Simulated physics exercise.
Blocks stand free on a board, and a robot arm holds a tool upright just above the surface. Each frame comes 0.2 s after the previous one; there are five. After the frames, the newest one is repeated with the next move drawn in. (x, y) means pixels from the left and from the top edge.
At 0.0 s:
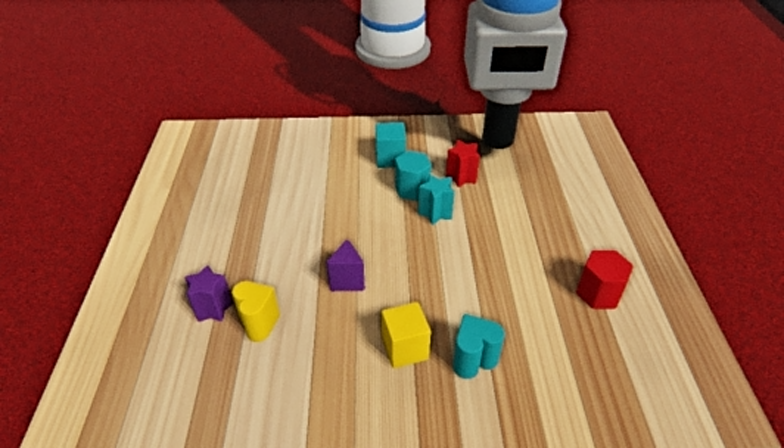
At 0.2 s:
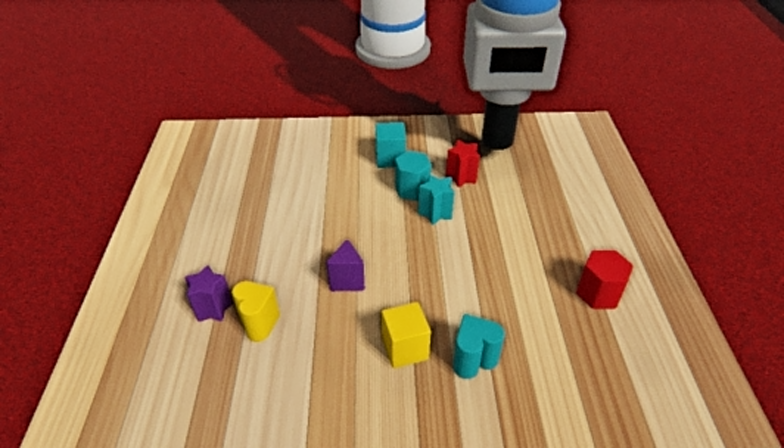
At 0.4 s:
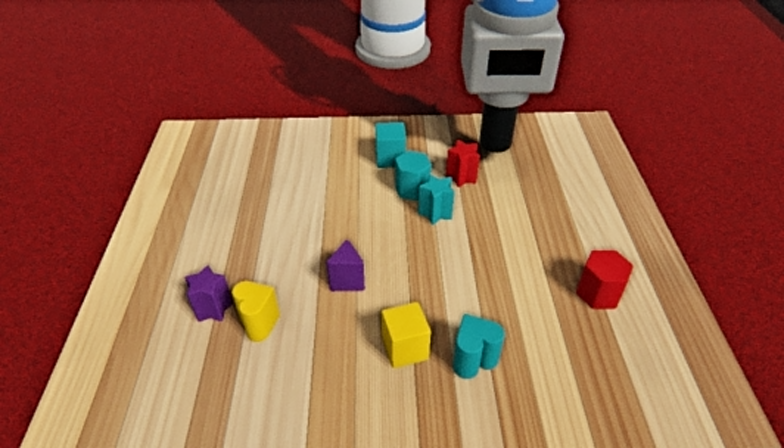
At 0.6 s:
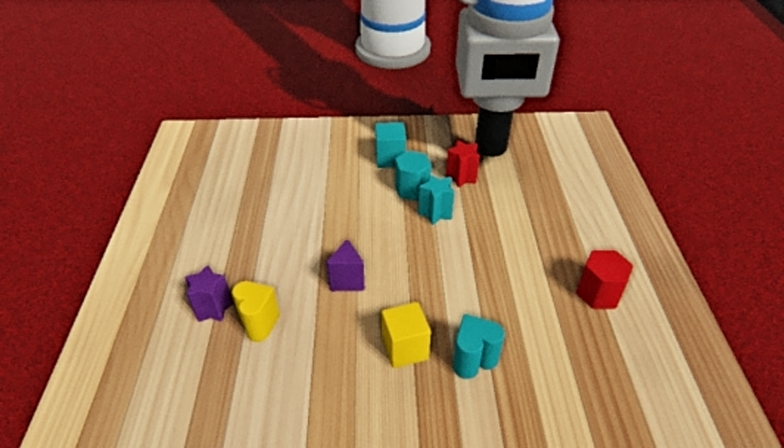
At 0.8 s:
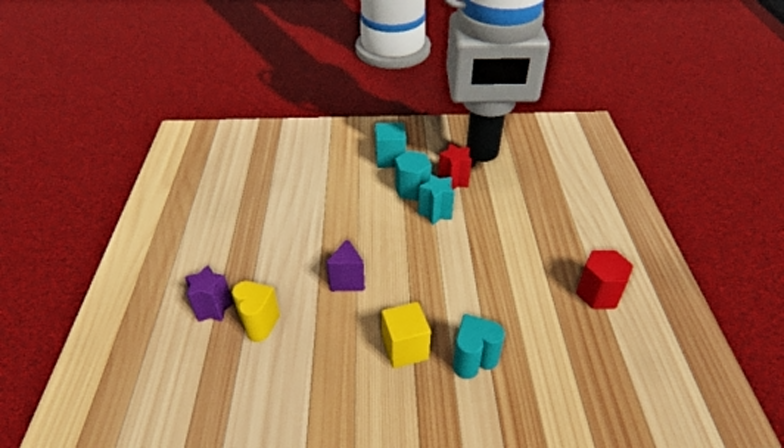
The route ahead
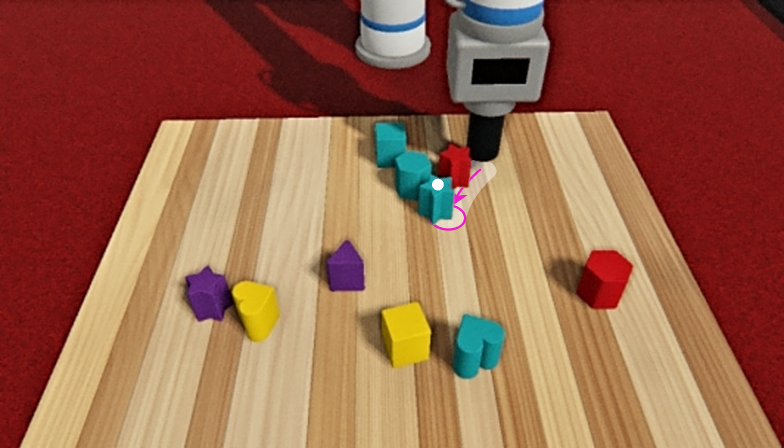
On a striped wooden board set against a red floor, red, turquoise, yellow and purple blocks stand scattered while a robot arm holds a dark tool upright near the far edge. The tool creeps left and slightly nearer, then nudges the red star a little left toward the turquoise blocks.
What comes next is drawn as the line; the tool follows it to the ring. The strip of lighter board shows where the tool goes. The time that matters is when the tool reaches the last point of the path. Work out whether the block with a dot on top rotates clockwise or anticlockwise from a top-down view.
If we look at it from overhead, the block with a dot on top pivots counter-clockwise.
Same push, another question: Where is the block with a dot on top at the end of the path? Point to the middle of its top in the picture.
About (423, 199).
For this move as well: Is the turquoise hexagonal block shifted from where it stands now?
Answer: Yes.
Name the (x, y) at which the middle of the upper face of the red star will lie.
At roughly (423, 175).
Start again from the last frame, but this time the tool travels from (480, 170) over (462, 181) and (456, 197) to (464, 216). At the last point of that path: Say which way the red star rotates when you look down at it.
With the clock.
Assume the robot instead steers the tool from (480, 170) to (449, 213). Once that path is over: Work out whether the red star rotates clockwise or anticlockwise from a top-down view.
Overhead view: Clockwise.
The drawn path runs from (480, 170) by way of (466, 183) and (455, 199) to (447, 217); the dot is on the turquoise star.
On the path given first. Halfway along, tool (462, 175); turquoise hexagonal block (401, 161); red star (430, 166), turned 50° clockwise.
At the end, tool (449, 200); turquoise square block not moved; turquoise hexagonal block (398, 160); turquoise star (423, 199), turned 25° anticlockwise; red star (423, 175), turned 105° clockwise.
